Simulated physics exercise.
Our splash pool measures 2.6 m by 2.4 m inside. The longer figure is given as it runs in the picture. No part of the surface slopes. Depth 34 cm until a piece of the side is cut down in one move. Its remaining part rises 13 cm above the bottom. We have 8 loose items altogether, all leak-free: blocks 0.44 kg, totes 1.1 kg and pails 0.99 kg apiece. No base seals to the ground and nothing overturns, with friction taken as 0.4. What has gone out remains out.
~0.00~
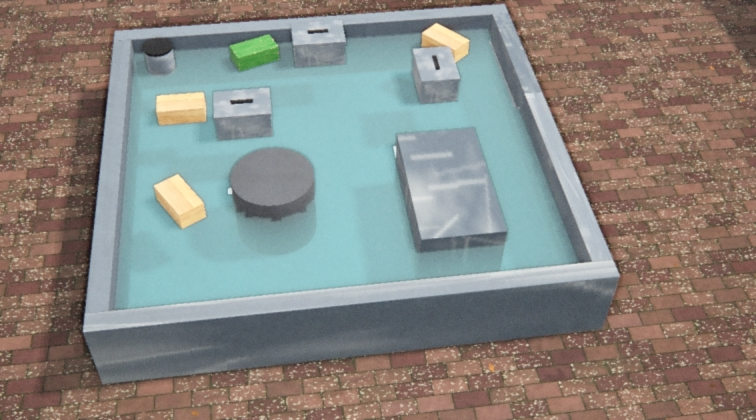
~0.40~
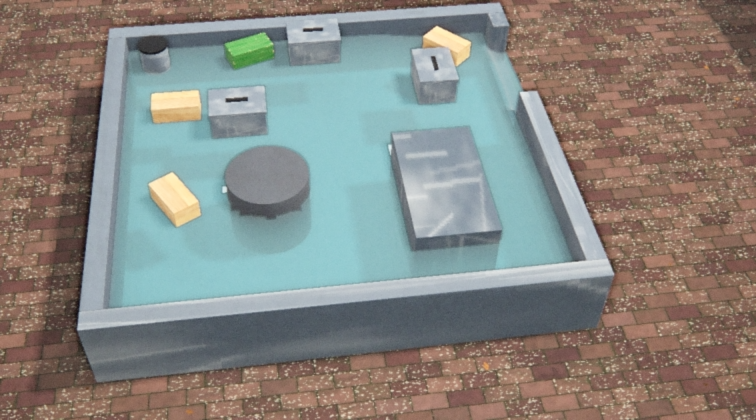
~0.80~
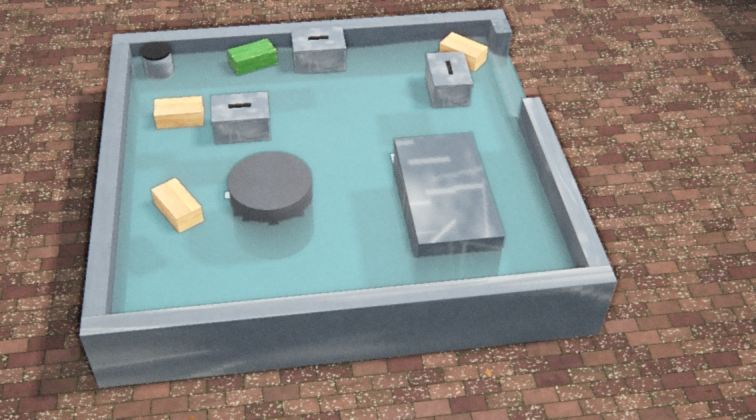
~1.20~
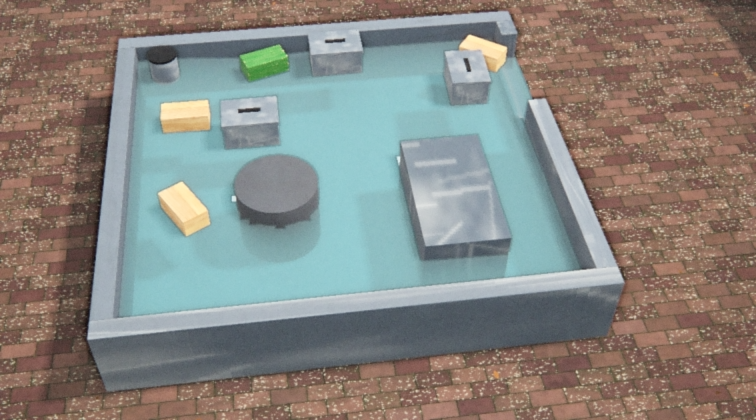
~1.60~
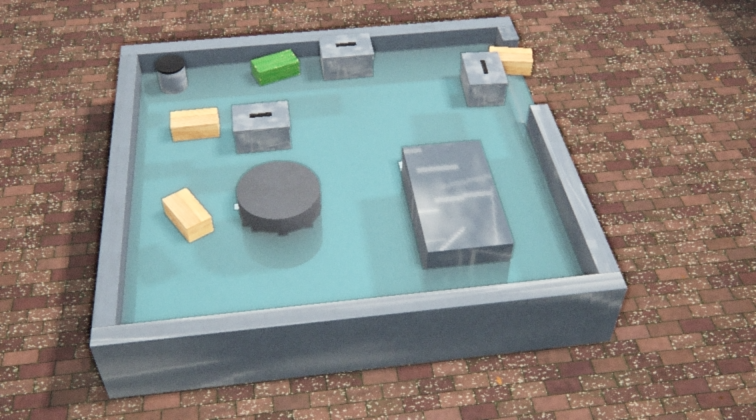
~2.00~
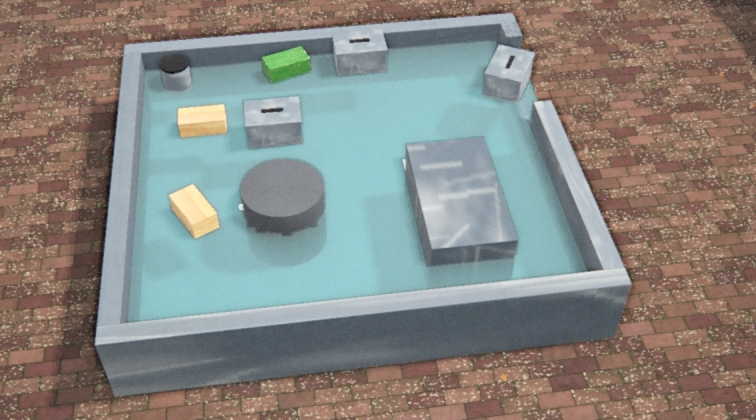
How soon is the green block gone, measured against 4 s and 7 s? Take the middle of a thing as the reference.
The exit falls beyond the second deadline, or never.
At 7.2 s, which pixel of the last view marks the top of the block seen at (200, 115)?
Look around (228, 109) in the last view.
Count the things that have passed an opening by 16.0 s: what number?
3.
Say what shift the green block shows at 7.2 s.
Roughly 60 centimetres by that point.
After 3.2 s the green block is near (300, 57), 0.3 m from its start, afloat; 2 of 8 are out; 6 afloat.
After 7.2 s the green block is near (345, 55), 0.6 m from its start, afloat; 2 of 8 are out; 6 afloat.
After 12.0 s the green block is near (401, 52), 1.0 m from its start, afloat; 3 of 8 are out; 5 afloat.
After 16.0 s the green block is near (447, 60), 1.3 m from its start, afloat; 3 of 8 are out; 5 afloat.
